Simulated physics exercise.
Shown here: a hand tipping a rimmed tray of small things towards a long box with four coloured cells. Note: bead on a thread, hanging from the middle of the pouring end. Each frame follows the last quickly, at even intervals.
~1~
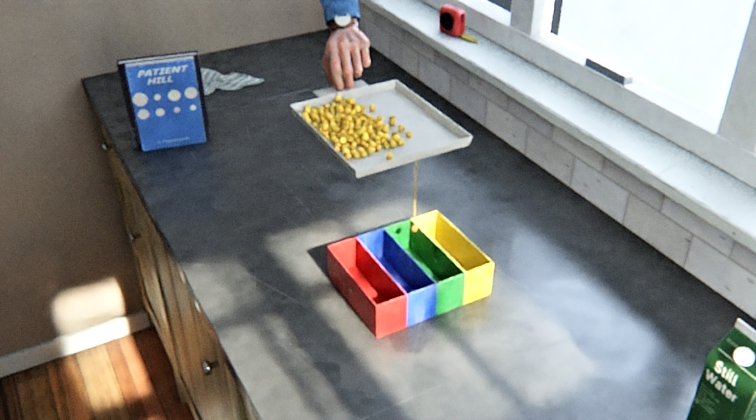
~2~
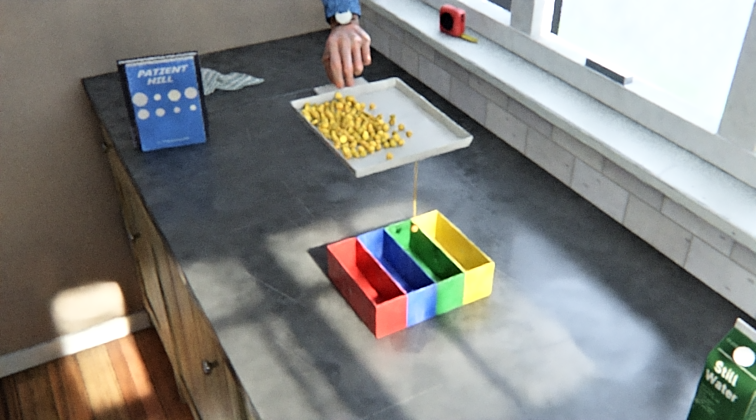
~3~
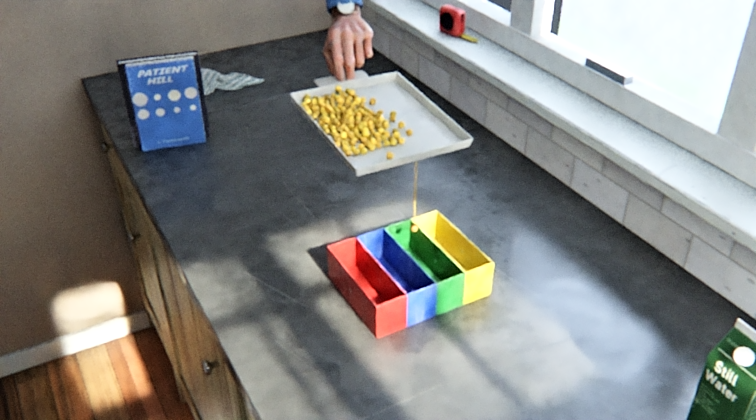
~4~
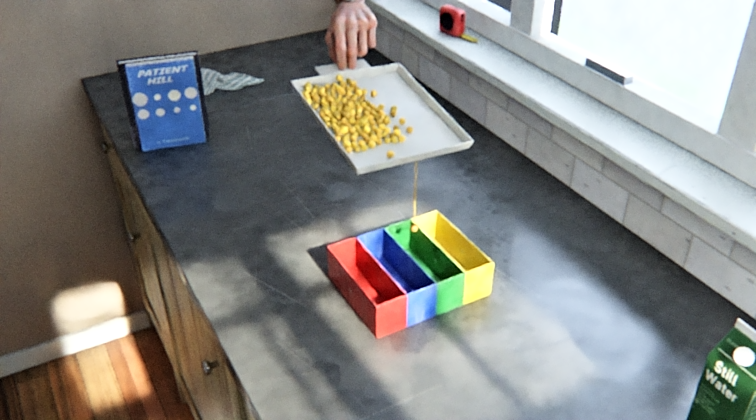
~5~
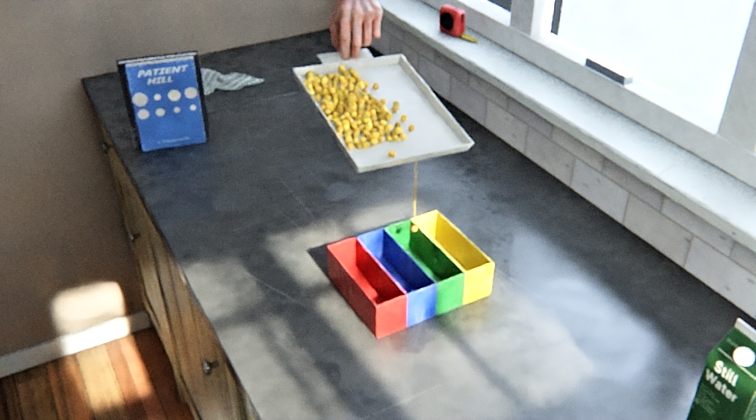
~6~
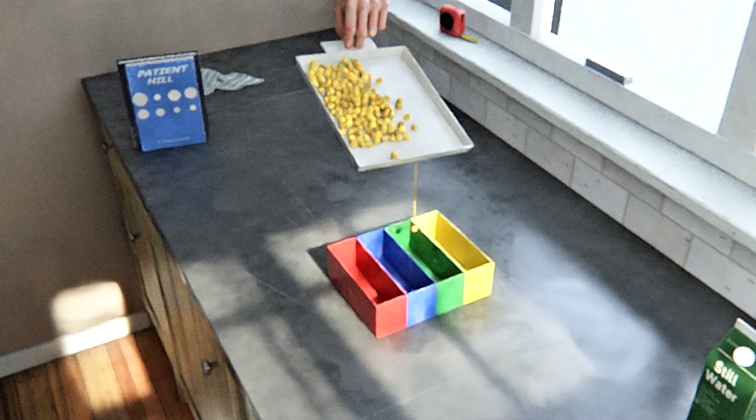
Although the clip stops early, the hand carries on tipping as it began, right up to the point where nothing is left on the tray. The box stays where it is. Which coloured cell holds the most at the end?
The yellow cell holds the most.
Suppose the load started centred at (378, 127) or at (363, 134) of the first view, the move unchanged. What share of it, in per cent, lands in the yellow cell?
Roughly 30 and 30 percent, in that order.
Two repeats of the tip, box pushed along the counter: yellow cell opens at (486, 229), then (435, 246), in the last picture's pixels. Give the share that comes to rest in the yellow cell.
In order: 30 percent and 20 percent.
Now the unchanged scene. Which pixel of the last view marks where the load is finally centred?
Centre at rest, last view: Approx. (463, 270).
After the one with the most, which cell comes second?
Rank 2: The cell in green.
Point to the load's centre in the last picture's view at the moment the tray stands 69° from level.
In the last view, the load is centred near (436, 142).
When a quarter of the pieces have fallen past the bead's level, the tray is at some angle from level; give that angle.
95° or so.
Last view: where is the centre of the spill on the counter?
Around (503, 255).
Soon after the last picture, tray tipped steeply; most on the tray; a stray few in the green cell; a stray few in the yellow cell; a small part falling or outside the box.
A little later, tray tipped past a quarter turn; a small part on the tray; about a quarter in the yellow cell; a small part in the green cell; about half falling or outside the box.
Later still, tray tipped past a quarter turn; about a third in the yellow cell; about a quarter in the green cell; a stray few in the blue cell; about half falling or outside the box.
At rest, tray tipped past a quarter turn; about a third in the yellow cell; about a quarter in the green cell; a stray few in the blue cell; none in the red cell; about half outside the box.
